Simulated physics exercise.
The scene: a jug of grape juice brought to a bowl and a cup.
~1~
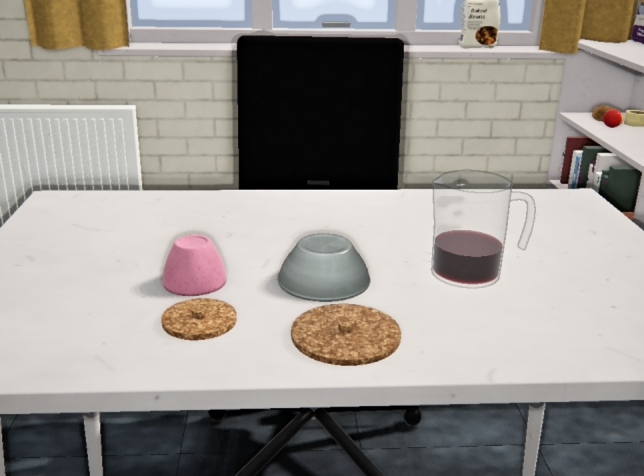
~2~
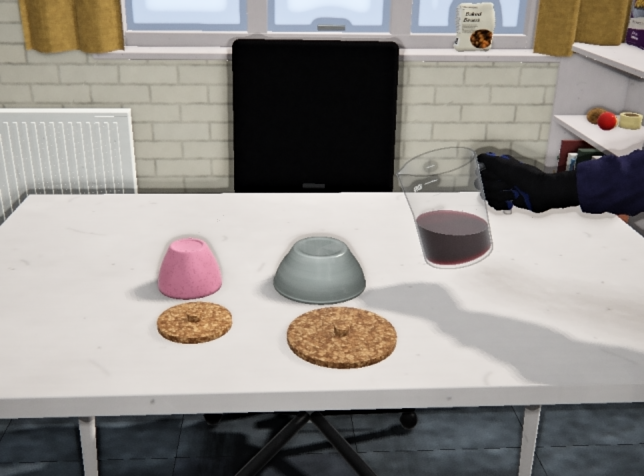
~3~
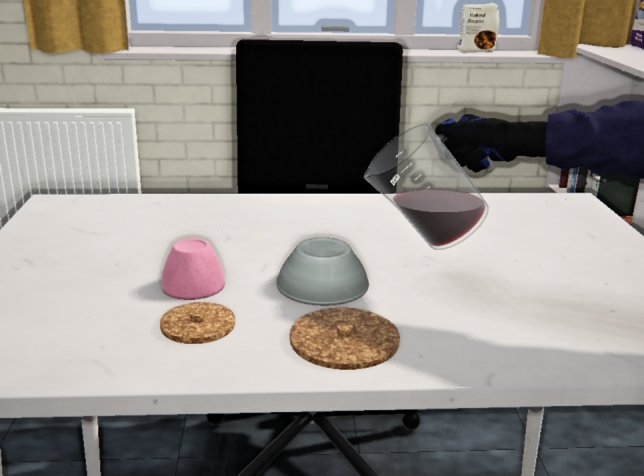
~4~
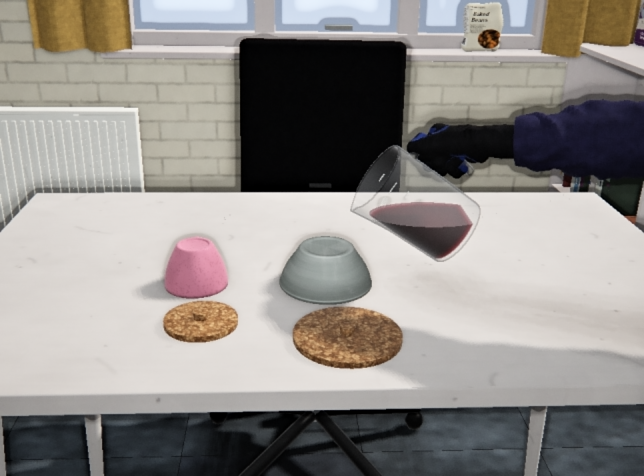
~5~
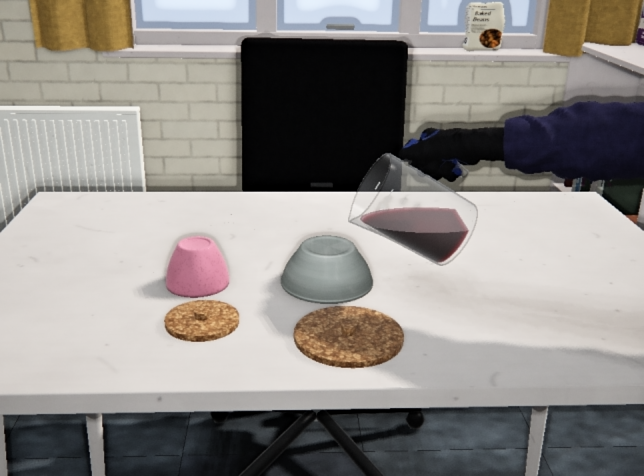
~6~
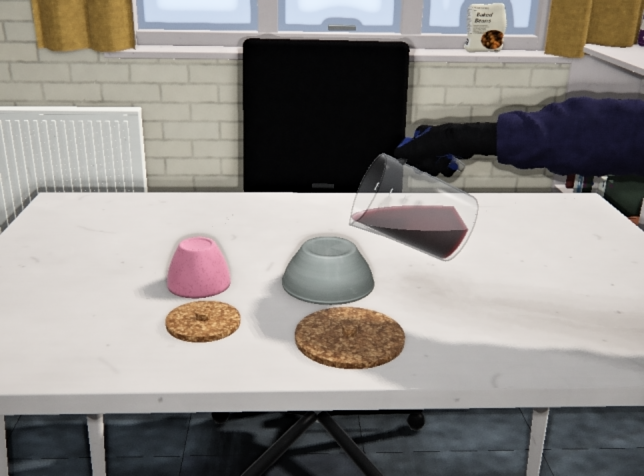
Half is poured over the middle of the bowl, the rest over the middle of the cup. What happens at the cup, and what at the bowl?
Left, the cup sheds it on the top; right, the bowl sheds it on the top.
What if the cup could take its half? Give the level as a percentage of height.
Near 75 in a hundred.
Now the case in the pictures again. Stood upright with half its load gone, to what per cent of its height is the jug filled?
Roughly 15 per cent.
Next, it runs off the upturned base of the bowl.
After that, it runs off the upturned base of the cup.
Finally, the bowl is empty, in a puddle; the cup is empty, in a puddle.
